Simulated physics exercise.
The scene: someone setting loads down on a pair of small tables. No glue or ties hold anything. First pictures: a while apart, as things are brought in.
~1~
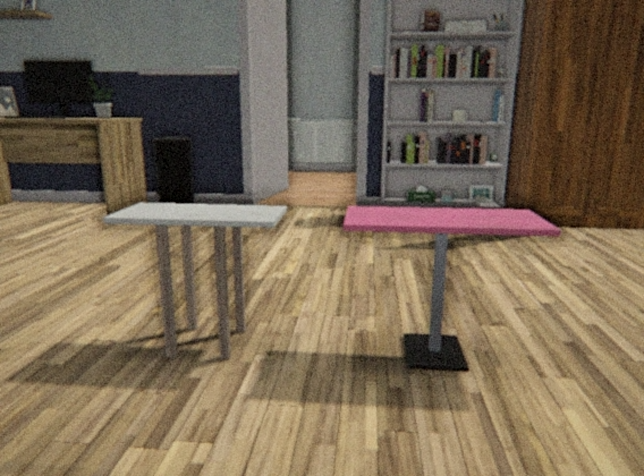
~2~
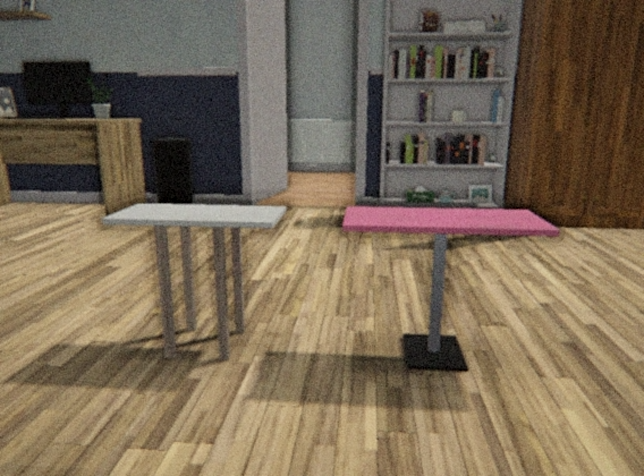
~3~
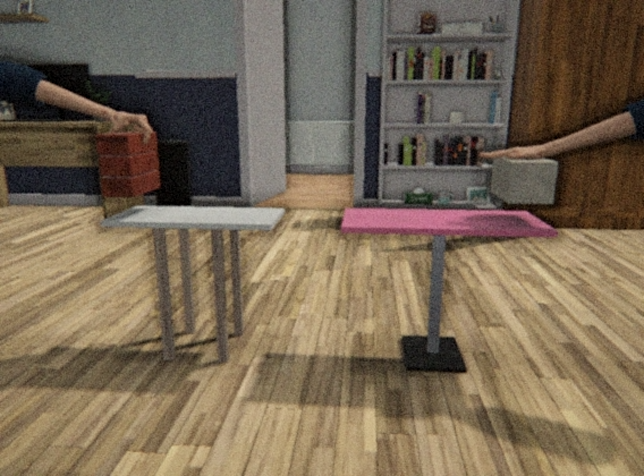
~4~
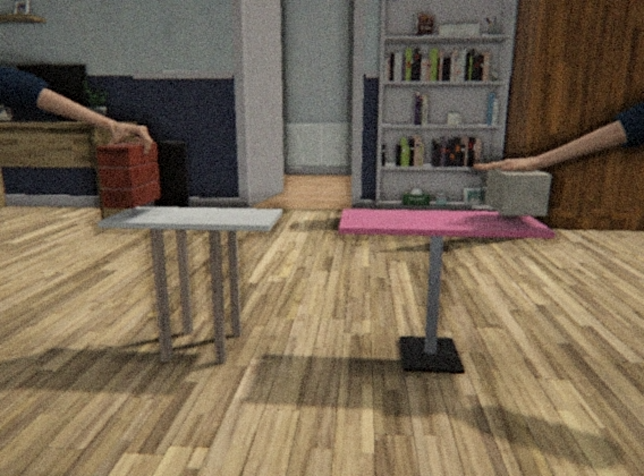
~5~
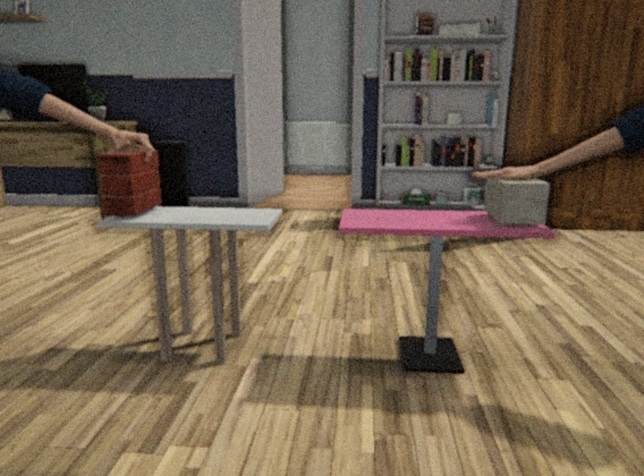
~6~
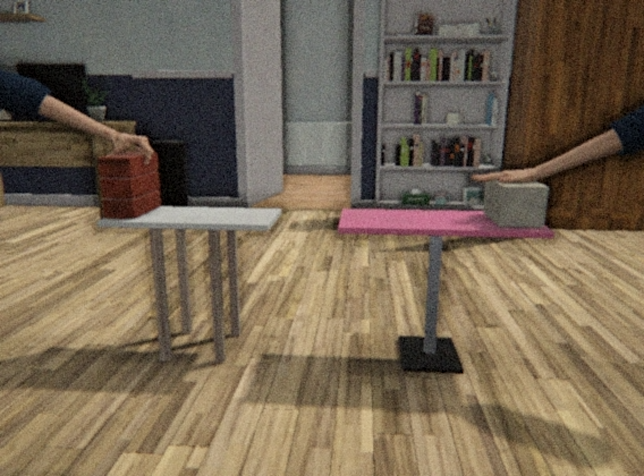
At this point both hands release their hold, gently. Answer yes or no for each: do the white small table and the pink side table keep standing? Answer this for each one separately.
White small table: No; pink side table: No.
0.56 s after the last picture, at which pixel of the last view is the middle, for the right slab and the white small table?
The right slab around (599, 258); the white small table around (137, 216).
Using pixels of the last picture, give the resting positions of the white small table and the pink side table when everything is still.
In the last picture, the white small table sits at (70, 274) while the pink side table sits at (576, 281).
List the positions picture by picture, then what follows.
White small table (201, 214); pink side table (443, 220), in the first frame.
Pink side table (442, 220), in the second frame.
Still on the way; white small table (198, 217); left bricks (130, 163), in the third frame.
Still on the way; pink side table (438, 222); right slab (515, 190), in the fourth frame.
Still on the way; white small table (196, 218); left bricks (132, 181), in the fifth frame.
In place, still held; white small table (195, 218); pink side table (437, 222); right slab (513, 201), in the sixth frame.
Then, 0.56 s later than the last frame, white small table tilted by 24° near (137, 216); pink side table tilted by 35° near (525, 233).
Then, 0.80 s later than the last frame, white small table tilted by 70° near (60, 273); pink side table tilted by 67° near (588, 266).
When it is over, the white small table overbalances, near (70, 274); the pink side table overbalances, near (576, 281).
